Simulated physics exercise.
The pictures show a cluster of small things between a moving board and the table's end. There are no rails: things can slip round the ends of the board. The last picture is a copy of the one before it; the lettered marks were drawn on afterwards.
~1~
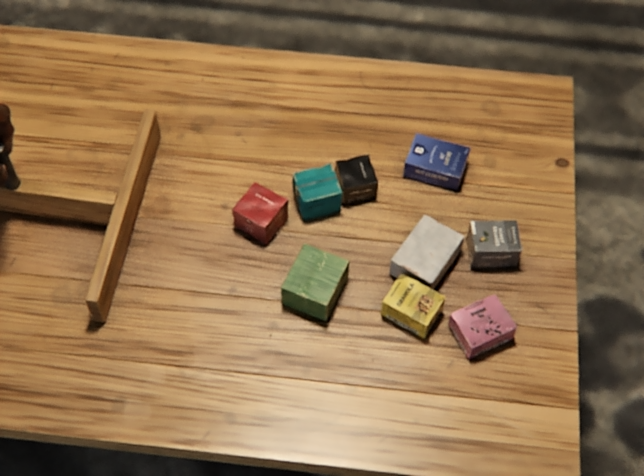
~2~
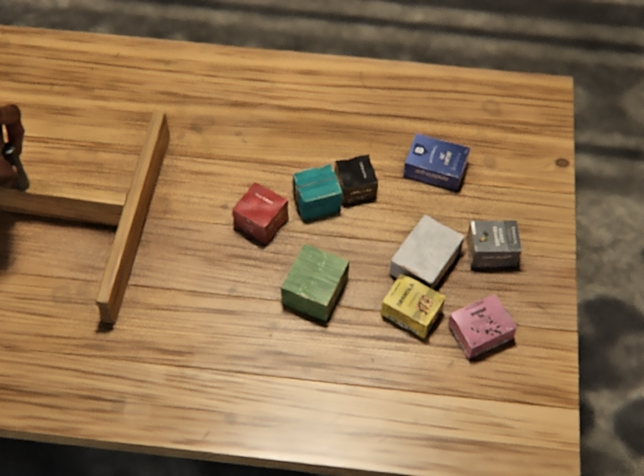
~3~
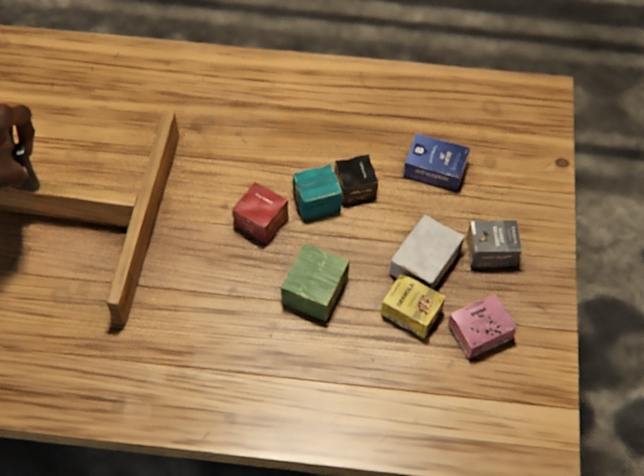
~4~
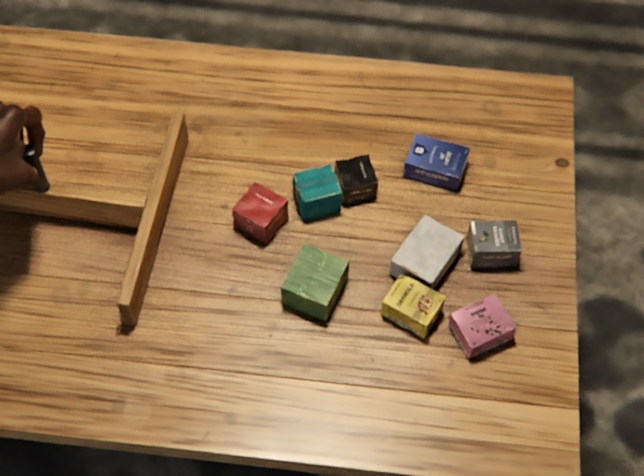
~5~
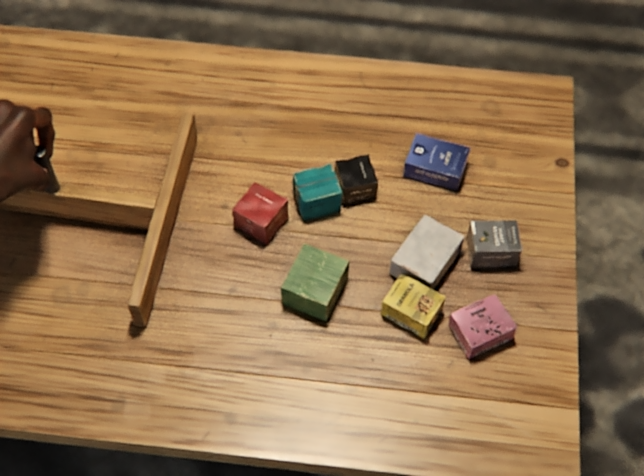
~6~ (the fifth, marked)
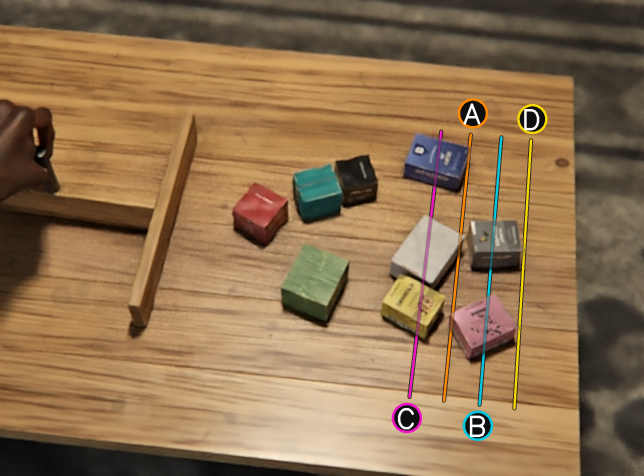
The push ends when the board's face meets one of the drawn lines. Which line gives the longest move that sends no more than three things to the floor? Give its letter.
No fourth one falls up to B.
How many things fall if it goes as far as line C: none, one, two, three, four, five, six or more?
By then, none.
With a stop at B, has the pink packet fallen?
Yes.
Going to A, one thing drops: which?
The pink packet goes over.
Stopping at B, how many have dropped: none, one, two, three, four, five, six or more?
By then, two.
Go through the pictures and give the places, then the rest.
The first frame shows red packet (260, 213); pink packet (482, 327); turquoise box (317, 192).
The second frame shows board (132, 200); yellow packet (413, 305).
The third frame shows board (143, 201); white block (426, 255).
The fourth frame shows board (152, 202); grey packet (494, 245).
The fifth frame shows board (162, 203); red packet (260, 213); pink packet (482, 327); turquoise box (317, 192).
On the marked copy, A at (458, 257); B at (491, 260); C at (427, 254); D at (523, 264).
Taking B. A third of the way, board (279, 215); black box (373, 169); turquoise box (345, 190).
Two thirds of the way, board (398, 227); pink packet (522, 334); grey packet (519, 247).
When it is over, board (492, 236); grey packet over the edge; pink packet over the edge; two fallen.
As for the rest, A is within the limit but short; C is within the limit but short; D drops five.
